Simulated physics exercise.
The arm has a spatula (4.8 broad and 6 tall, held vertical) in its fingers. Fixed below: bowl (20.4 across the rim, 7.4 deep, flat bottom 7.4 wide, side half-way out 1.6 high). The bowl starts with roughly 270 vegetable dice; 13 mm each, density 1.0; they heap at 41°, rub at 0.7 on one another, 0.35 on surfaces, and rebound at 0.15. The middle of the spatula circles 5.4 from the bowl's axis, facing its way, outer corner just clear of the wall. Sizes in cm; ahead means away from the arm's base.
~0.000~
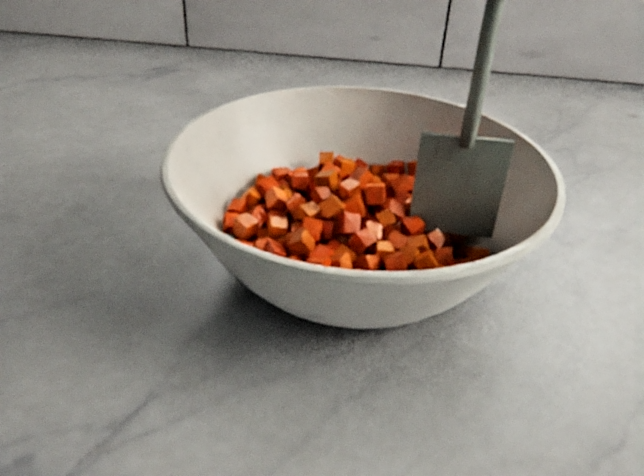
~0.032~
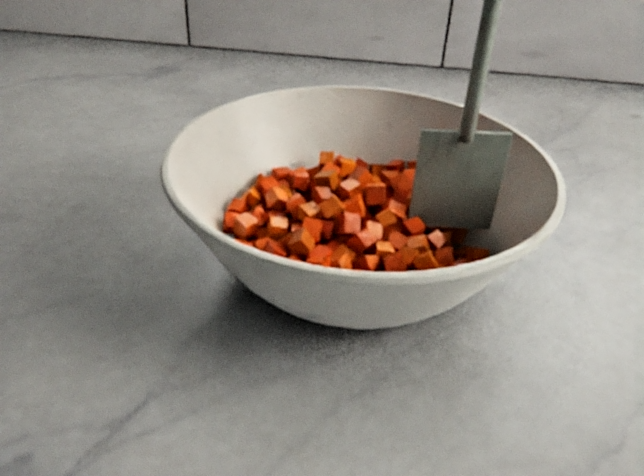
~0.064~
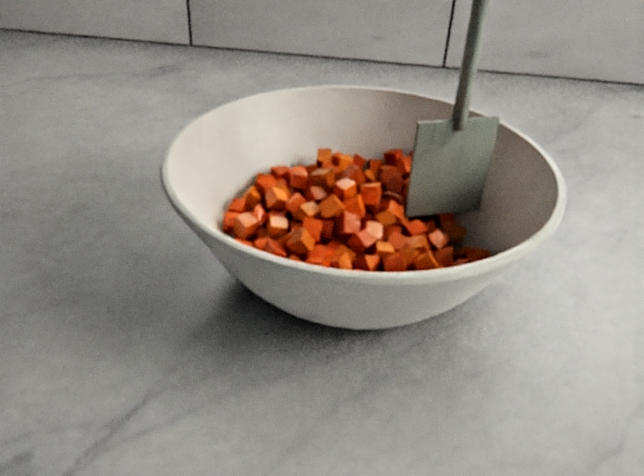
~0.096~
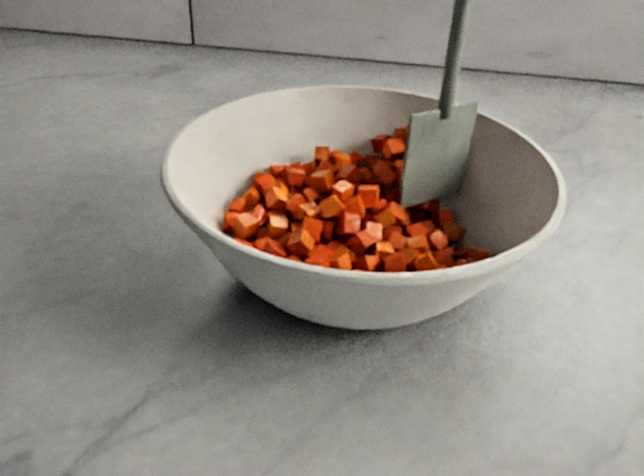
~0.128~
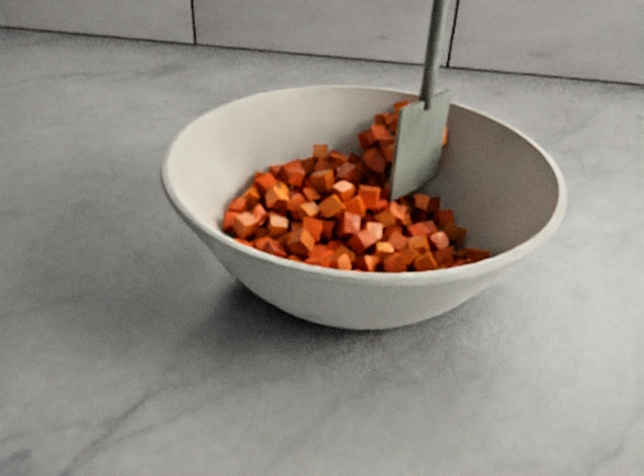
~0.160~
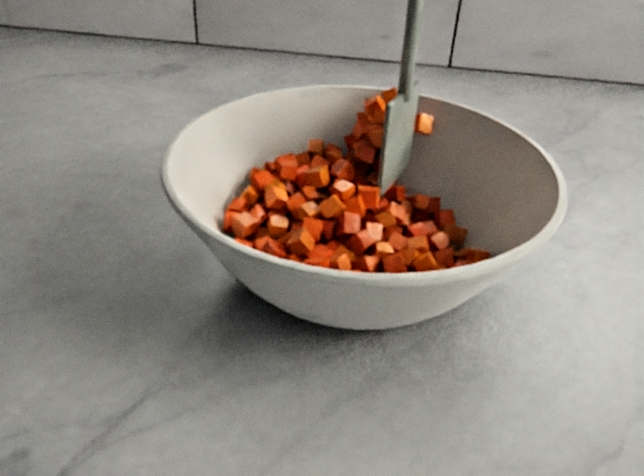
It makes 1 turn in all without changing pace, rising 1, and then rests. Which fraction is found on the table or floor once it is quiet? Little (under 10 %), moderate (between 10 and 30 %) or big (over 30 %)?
On the table or floor the share is little, under 10 %.
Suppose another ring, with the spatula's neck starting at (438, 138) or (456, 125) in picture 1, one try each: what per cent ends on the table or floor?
About 5 and 5 per cent.
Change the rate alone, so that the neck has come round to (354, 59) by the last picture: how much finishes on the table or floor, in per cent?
Some 15 per cent.
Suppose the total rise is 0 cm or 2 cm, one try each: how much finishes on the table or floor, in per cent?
Some 10 and 5 per cent.
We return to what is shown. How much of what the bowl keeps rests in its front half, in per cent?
About 35 per cent.
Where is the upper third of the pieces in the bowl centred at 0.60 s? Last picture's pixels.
Around (456, 243).
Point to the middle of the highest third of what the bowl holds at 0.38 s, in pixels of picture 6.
At about (261, 220).
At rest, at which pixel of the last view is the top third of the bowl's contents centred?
At about (422, 180).
After 0.38 s, 182° round, highest piece 9 above the table; 274 in the bowl.
After 0.60 s, 294° round, highest piece 9 above the table; 268 in the bowl, 3 on the table or floor, 3 in flight or on the tool.
After 0.91 s, 0° round, highest piece 8 above the table; 262 in the bowl, 11 on the table or floor, 1 in flight or on the tool.
After 1.61 s, 0° round, highest piece 8 above the table; 262 in the bowl, 12 on the table or floor.
At rest, 262 in the bowl, 12 on the table or floor. That is 4 % on the table or floor.
